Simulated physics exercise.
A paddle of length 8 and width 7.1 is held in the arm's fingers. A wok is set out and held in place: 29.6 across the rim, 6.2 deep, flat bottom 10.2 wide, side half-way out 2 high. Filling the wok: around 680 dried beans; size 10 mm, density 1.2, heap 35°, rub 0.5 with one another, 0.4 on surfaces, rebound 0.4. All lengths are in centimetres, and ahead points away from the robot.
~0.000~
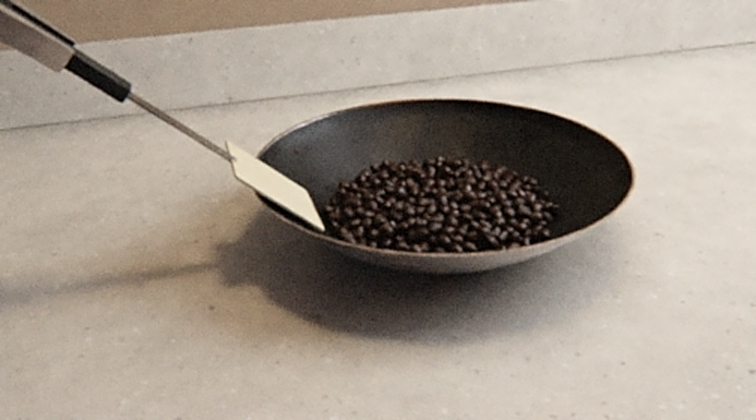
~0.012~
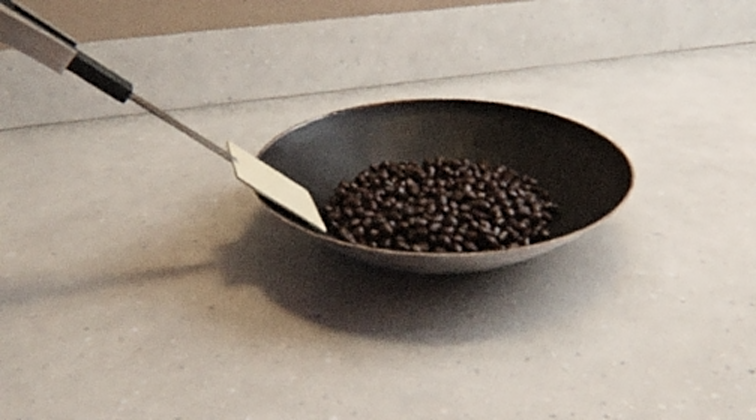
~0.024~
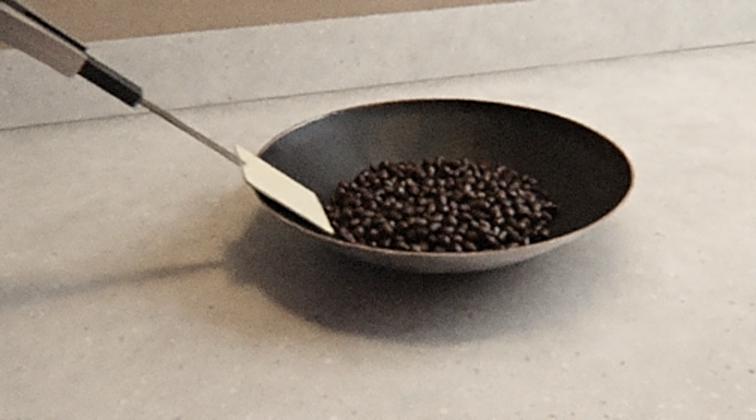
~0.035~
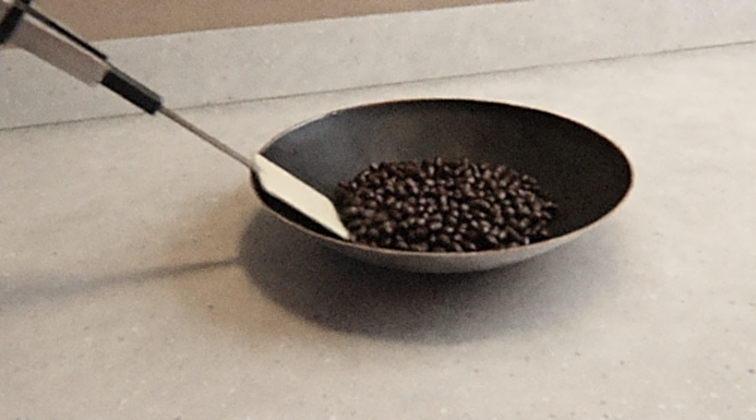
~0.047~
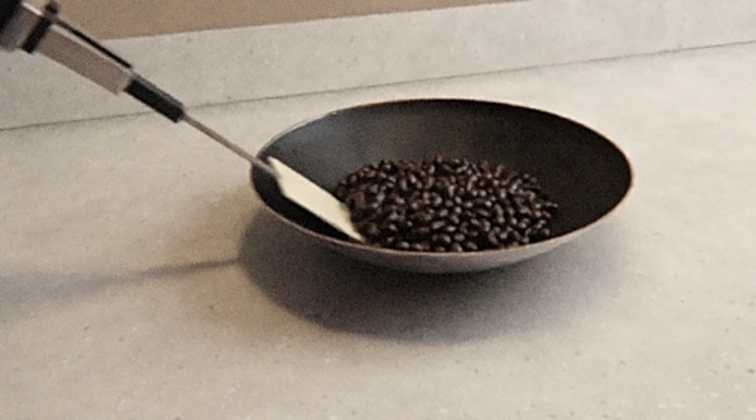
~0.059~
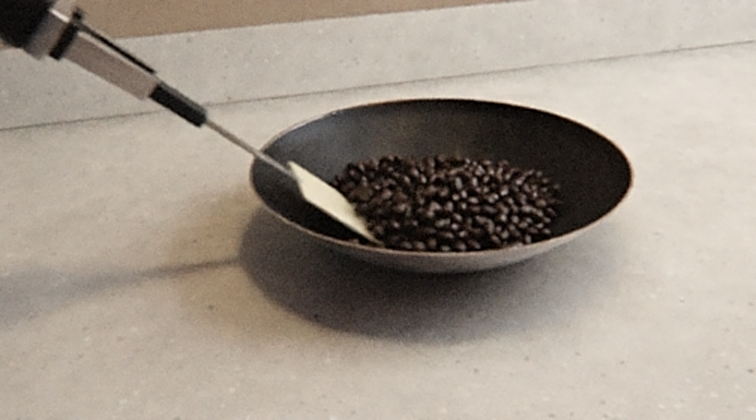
A robot arm slides a pale paddle rightward into dark beans in a black wok.
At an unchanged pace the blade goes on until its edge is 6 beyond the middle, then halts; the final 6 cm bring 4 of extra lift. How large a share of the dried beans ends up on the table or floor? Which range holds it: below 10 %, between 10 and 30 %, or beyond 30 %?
The range between 10 and 30 %.
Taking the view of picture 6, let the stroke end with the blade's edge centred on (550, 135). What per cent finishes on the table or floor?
Estimate: Approx. 35 %.
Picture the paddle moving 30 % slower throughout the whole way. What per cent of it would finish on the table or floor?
About 5 per cent.
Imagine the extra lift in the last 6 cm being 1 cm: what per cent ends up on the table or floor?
Roughly 10 per cent.
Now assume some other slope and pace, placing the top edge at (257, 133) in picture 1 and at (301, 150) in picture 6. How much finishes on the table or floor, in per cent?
Off the vessel, on the table or floor: Some 5 percent.
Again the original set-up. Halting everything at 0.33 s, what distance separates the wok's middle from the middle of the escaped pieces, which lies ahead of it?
Distance ahead of centre: Approx. 26 cm.
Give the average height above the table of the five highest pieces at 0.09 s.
About 6 centimetres.
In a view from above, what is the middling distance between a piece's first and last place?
Some 5 cm.
After 0.09 s, sloping 42°, highest piece 6 above the table; 685 in the wok.
After 0.12 s, sloping 42°, highest piece 7 above the table; 685 in the wok.
After 0.33 s, sloping 42°, highest piece 11 above the table; 586 in the wok, 35 on the table or floor, 64 on the blade or in flight.
After 1.38 s, sloping 42°, highest piece 6 above the table; 586 in the wok, 99 on the table or floor.
In the end, 586 in the wok, 99 on the table or floor. That is 14 % on the table or floor.
